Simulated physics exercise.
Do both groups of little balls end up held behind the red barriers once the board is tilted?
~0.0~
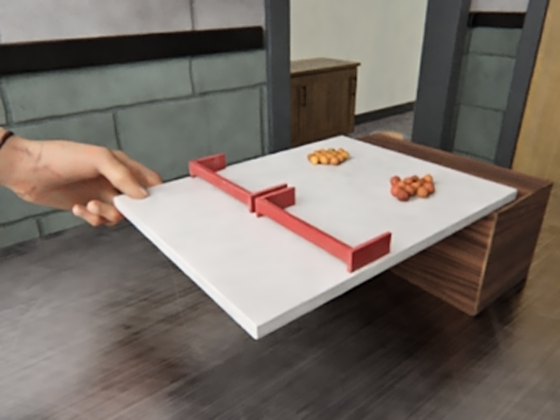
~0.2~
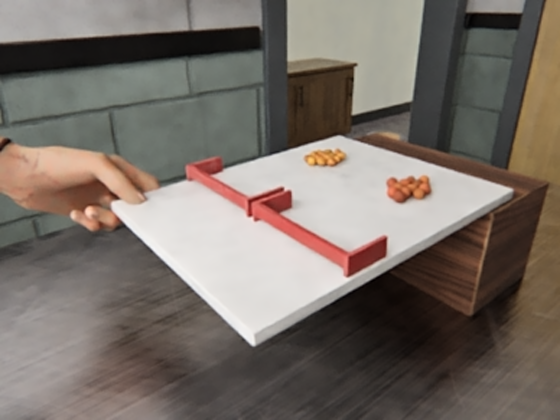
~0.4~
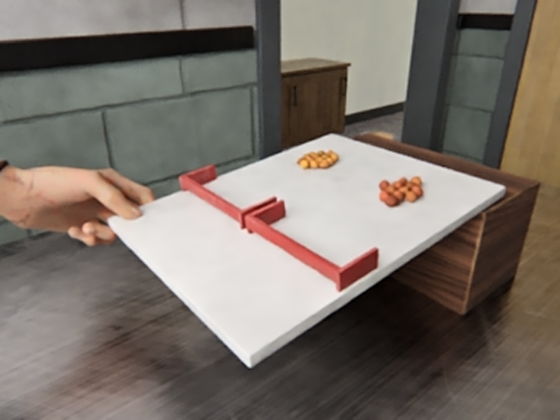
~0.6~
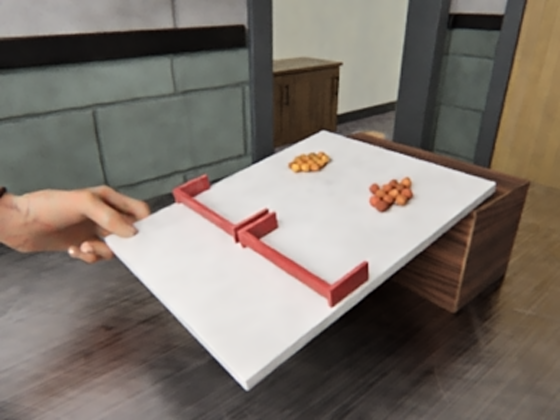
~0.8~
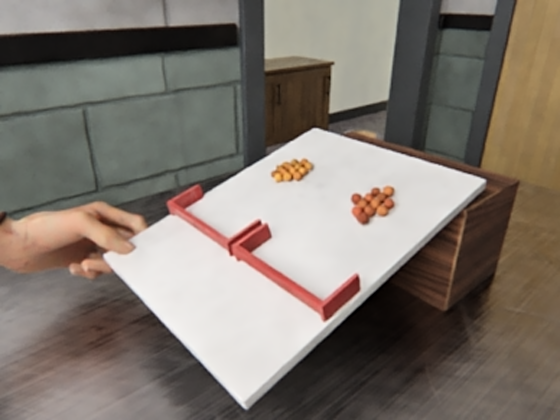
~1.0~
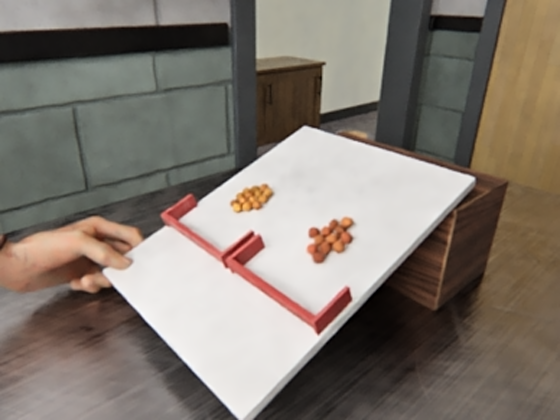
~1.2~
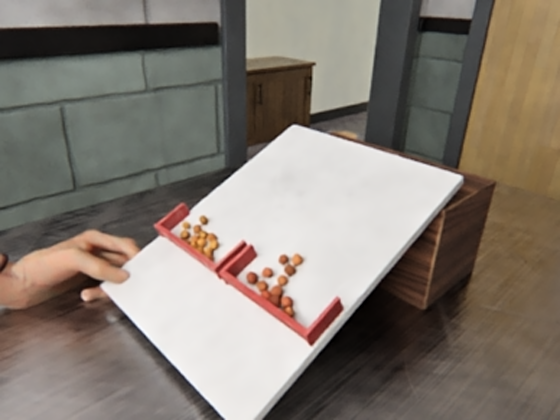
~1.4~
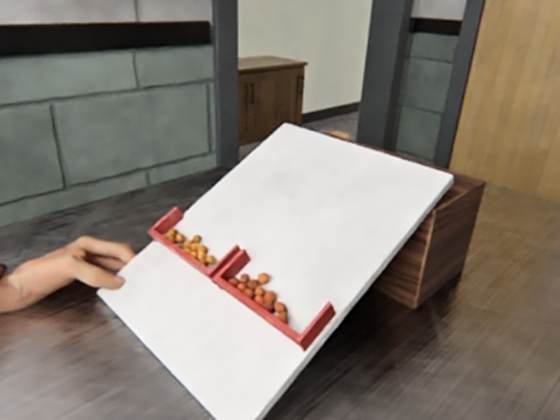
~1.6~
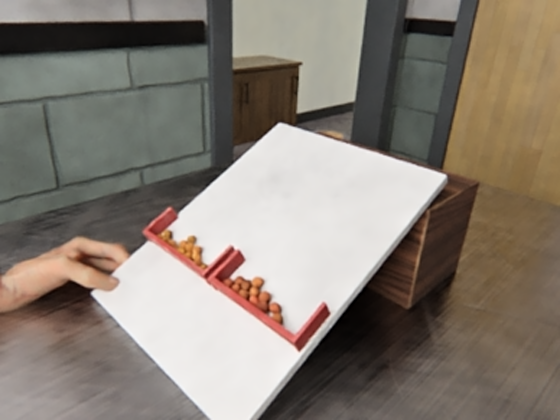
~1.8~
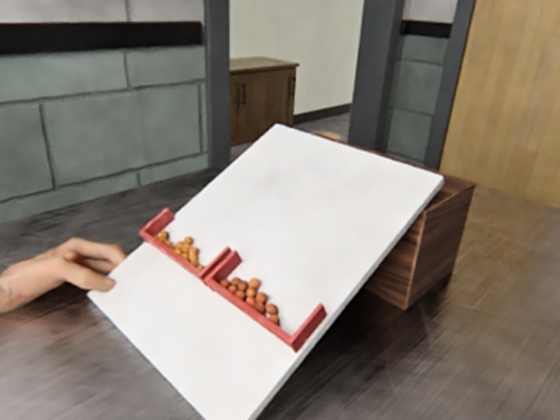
Yes, both groups roll down the sloping board and come to rest against the red barriers, the orange ones at the farther barrier and the reddish ones at the nearer.
